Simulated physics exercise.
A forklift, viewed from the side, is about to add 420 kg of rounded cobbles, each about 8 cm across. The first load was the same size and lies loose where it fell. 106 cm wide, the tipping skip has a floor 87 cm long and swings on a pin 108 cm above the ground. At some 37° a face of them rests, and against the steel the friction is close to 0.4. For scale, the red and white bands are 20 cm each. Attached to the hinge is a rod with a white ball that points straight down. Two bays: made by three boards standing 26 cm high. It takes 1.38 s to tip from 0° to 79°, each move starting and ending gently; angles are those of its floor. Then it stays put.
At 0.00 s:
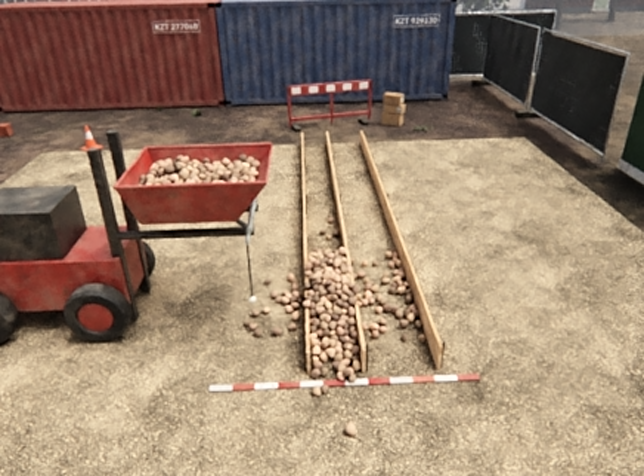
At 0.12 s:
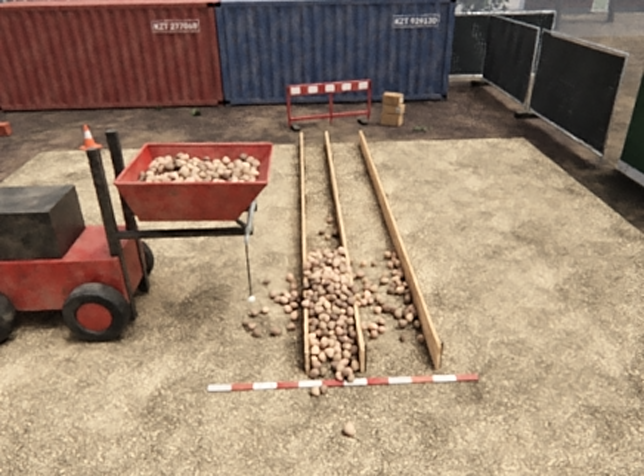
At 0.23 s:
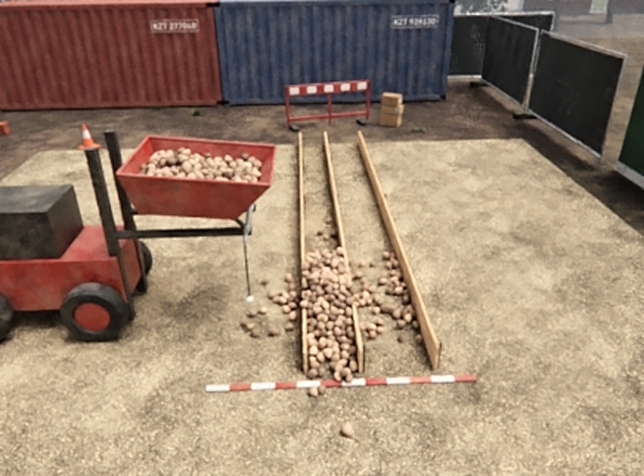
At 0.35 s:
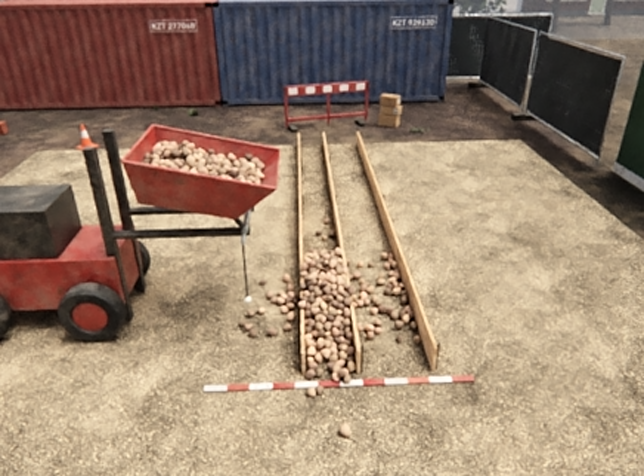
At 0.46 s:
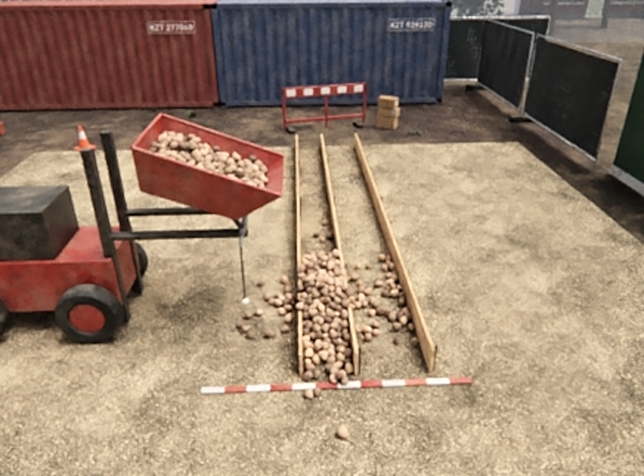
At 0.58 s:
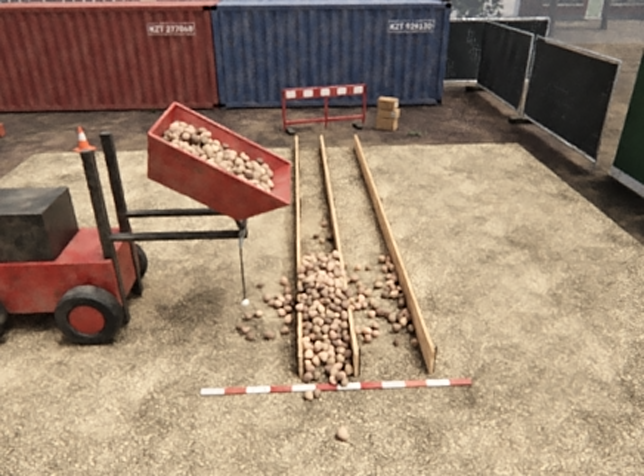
A red skip full of rounded stones on a small loader tilted steadily toward the right, its left end rising high, while the loose pile of stones between the wooden boards lay still.
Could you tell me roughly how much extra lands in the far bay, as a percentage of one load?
Roughly 90 per cent of a load more.
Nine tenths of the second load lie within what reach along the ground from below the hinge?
Ahead of it by roughly 160 cm.
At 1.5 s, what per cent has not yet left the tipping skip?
55 %.
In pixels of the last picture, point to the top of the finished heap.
Look near (324, 276).
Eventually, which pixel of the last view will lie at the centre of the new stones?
I'd say close to (371, 293).
After 1.0 s the floor is at 66°; in per cent of one load, 100 in the tipping skip, 4 short of the bays, 87 in the near bay, 9 in the far bay; the foremost stones are at (403, 300).
After 1.5 s the floor is at 79°; in per cent of one load, 53 in the tipping skip, 4 short of the bays, 117 in the near bay, 26 in the far bay; the foremost stones are at (403, 300).
After 1.8 s the floor is at 79°; in per cent of one load, 15 in the tipping skip, 4 short of the bays, 107 in the near bay, 73 in the far bay; the foremost stones are at (405, 296).
After 4.3 s the floor is at 79°; in per cent of one load, 0 in the tipping skip, 4 short of the bays, 97 in the near bay, 99 in the far bay; the foremost stones are at (420, 299). Net gain in the far bay, 90.
